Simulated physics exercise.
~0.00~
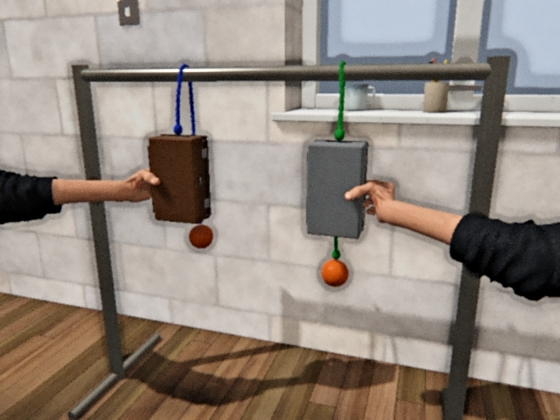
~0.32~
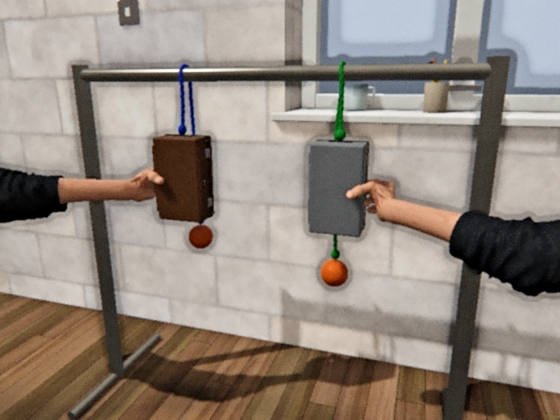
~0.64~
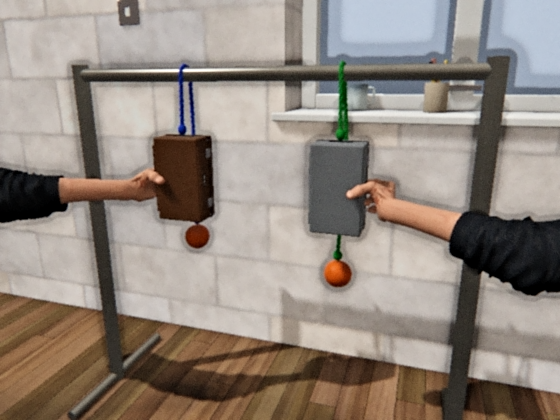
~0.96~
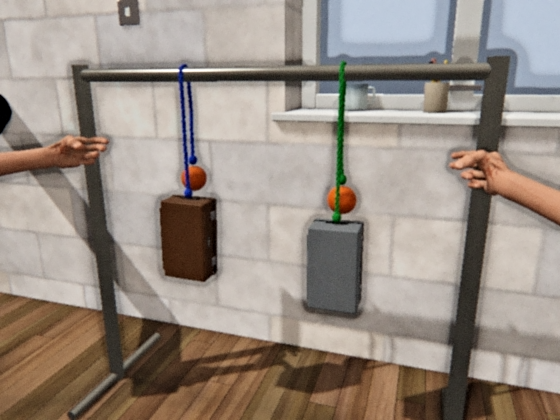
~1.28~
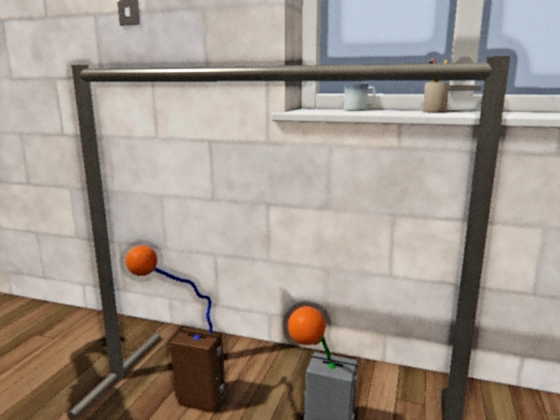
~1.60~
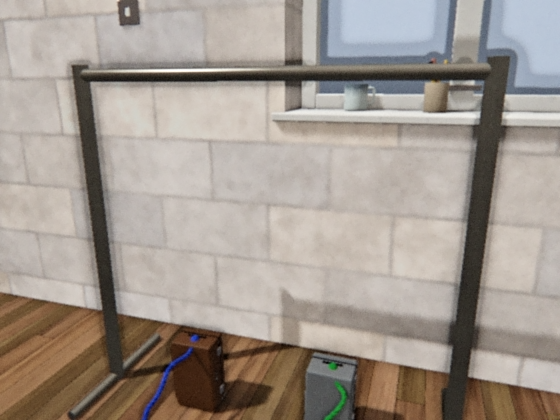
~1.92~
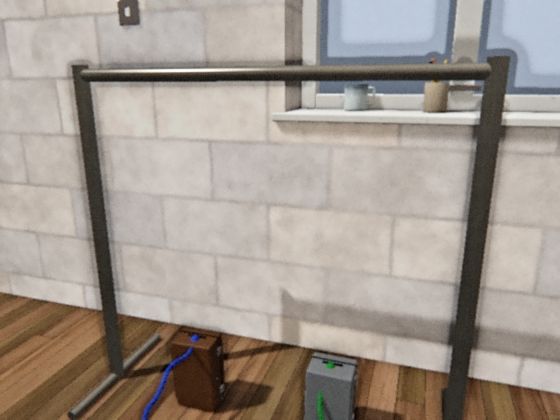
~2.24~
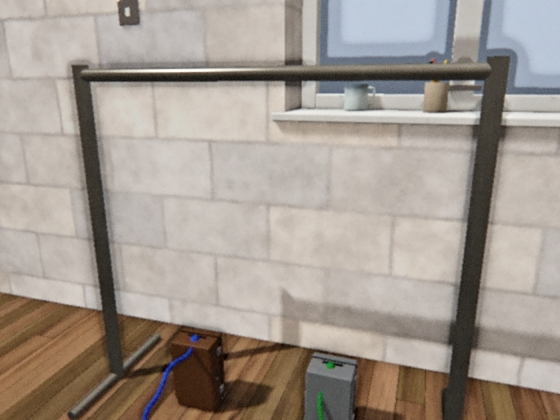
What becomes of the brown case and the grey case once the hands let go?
Neither one stays up. The brown case and the grey case both drop to the floor, and their ropes come off the rail.
